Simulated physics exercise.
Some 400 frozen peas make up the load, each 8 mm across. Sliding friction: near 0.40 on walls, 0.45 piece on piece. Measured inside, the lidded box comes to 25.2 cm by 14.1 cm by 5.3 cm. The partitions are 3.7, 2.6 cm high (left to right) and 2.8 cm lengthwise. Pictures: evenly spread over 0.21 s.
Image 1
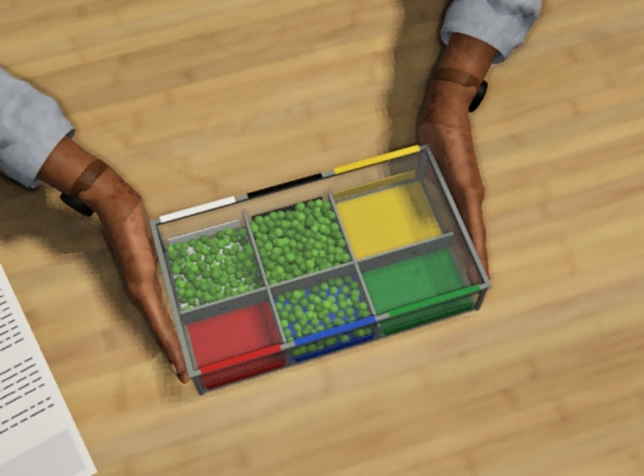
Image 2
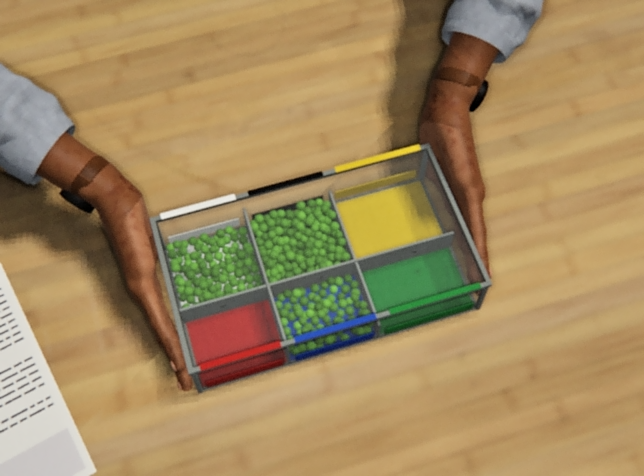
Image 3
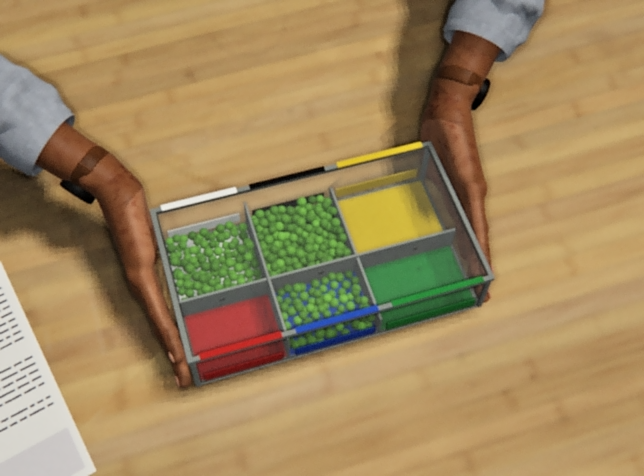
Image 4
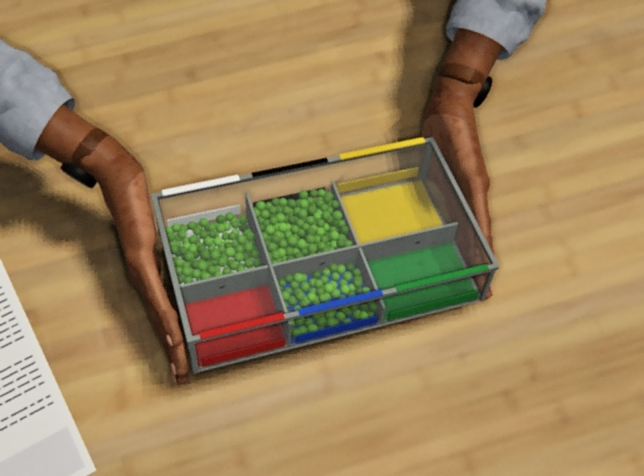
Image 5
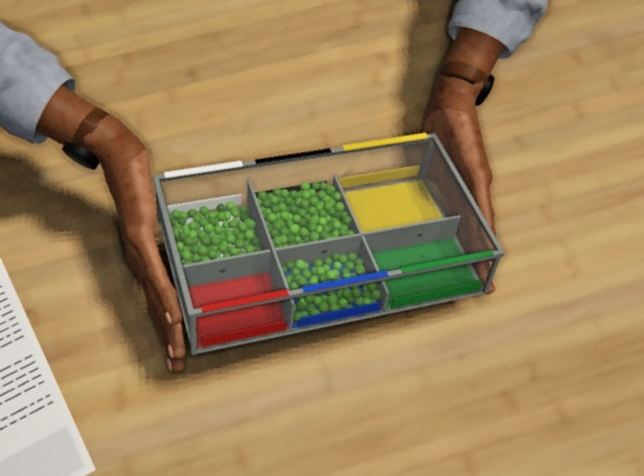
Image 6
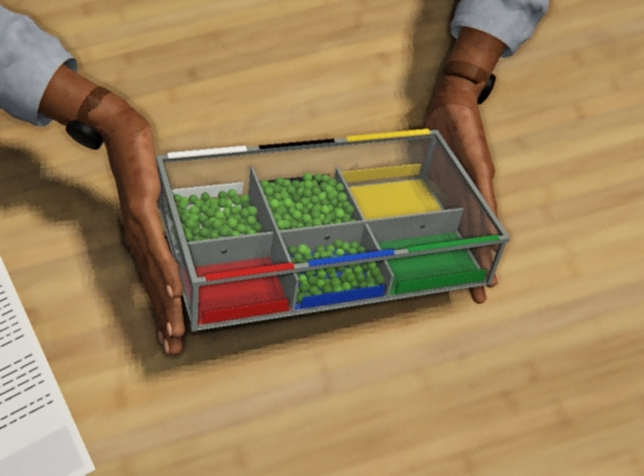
At the start, two hands hold a clear, divided box nearly flat above a wooden table, with small green balls in the white, black and blue sections. The hands then gradually tilt the box so its front side rises, while the balls stay in the same three sections.
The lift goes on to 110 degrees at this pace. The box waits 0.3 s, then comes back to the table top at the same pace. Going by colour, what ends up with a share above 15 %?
My prediction: Red: Does not qualify; blue: Does not qualify; green: Does not qualify; yellow: Qualifies; white: Qualifies; black: Qualifies.
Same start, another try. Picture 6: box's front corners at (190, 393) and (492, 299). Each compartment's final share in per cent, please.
Result - red: 40 %; blue: 55 %; green: 0 %; yellow: 0 %; white: 5 %; black: 5 %.
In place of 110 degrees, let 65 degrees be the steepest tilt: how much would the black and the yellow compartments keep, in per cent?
You'd find black with 40 % and yellow with 15 %.
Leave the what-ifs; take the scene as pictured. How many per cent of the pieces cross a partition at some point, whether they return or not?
Something like 55 per cent of the pieces.
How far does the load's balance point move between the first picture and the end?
Some 6.0 cm.
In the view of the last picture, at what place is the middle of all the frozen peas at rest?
Somewhere around (347, 220) in the final frame.
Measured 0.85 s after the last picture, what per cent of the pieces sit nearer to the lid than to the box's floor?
Around 70 in a hundred, give or take.
Then, 0.85 s after the last picture, tilt 110 degrees; yellow 40 %, white 25 %, black 30 %.
Then, 1.42 s after the last picture, tilt 58 degrees; yellow 50 %, white 25 %, black 25 %.
Then, 2.04 s after the last picture, tilt 0 degrees; yellow 55 %, white 25 %, black 20 %.
In the end, red 0 %, blue 0 %, green 0 %, yellow 55 %, white 25 %, black 20 %.
